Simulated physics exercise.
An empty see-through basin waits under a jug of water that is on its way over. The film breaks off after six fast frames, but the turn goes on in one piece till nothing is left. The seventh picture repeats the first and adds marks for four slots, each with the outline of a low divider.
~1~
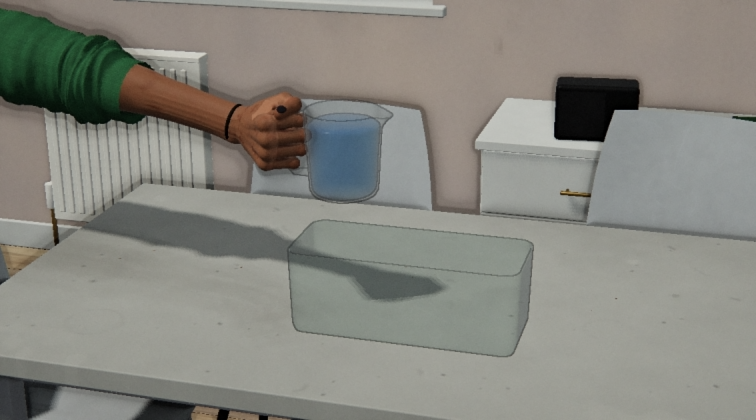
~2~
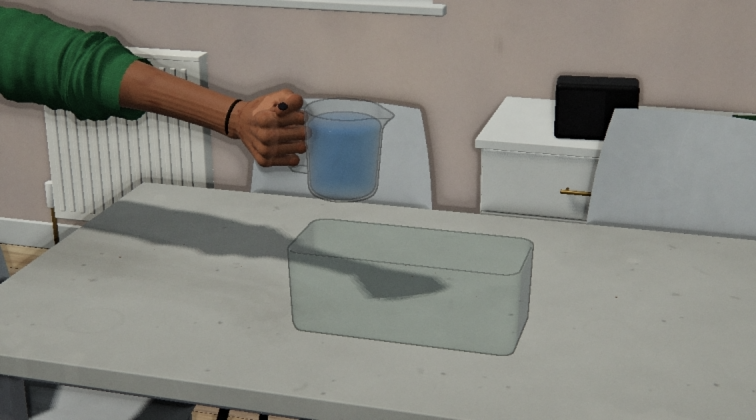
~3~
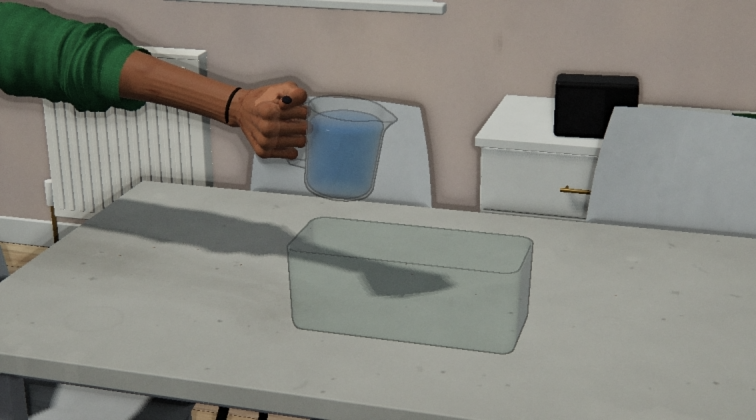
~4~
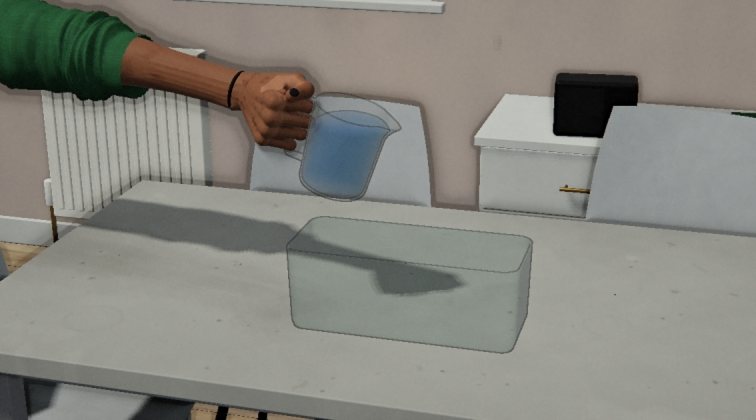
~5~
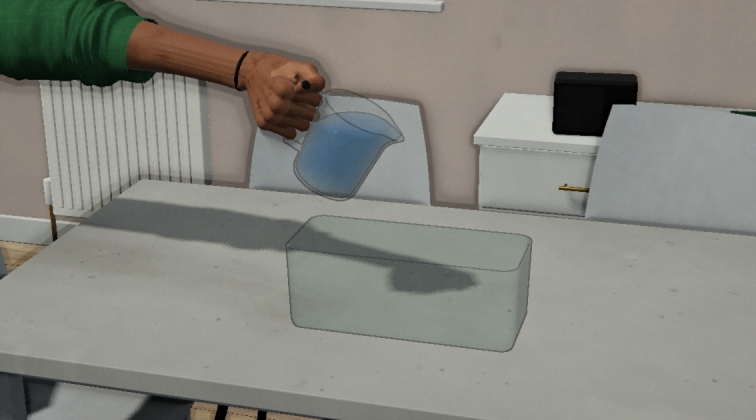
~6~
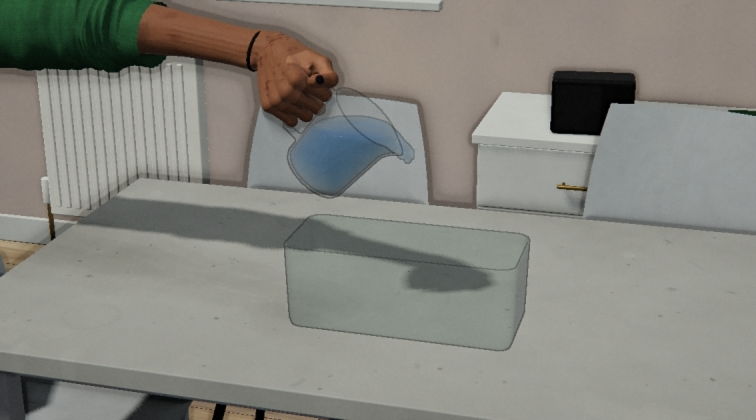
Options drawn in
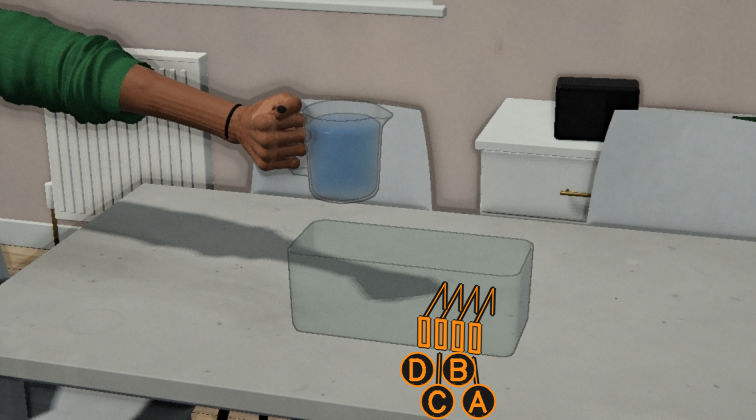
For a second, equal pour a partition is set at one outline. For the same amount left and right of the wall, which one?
The best place is D.
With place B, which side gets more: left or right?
More ends on the left.
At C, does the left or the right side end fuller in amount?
The left one.
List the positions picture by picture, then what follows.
In the first frame, upright, lip at (391, 116); basin from (293, 328) to (516, 356); nothing has left yet.
In the second frame, upright, lip at (393, 117); nothing has left yet.
In the third frame, tipped about 8°, lip at (396, 120); nothing has left yet.
In the fourth frame, tipped about 17°, lip at (400, 129); nothing has left yet.
In the fifth frame, tipped about 28°, lip at (403, 140); nothing has left yet.
In the sixth frame, tipped about 42°, lip at (402, 154); water is over the lip, down to (410, 160).
On the marked copy, A at (473, 358); B at (456, 356); C at (439, 354); D at (422, 351).
With A, about 88 % ends left of the wall and 11 % right of it.
With B, about 90 % ends left of the wall and 6 % right of it; 4 % is lost outside.
With C, about 80 % ends left of the wall and 18 % right of it; 3 % is lost outside.
With D, about 55 % ends left of the wall and 43 % right of it.
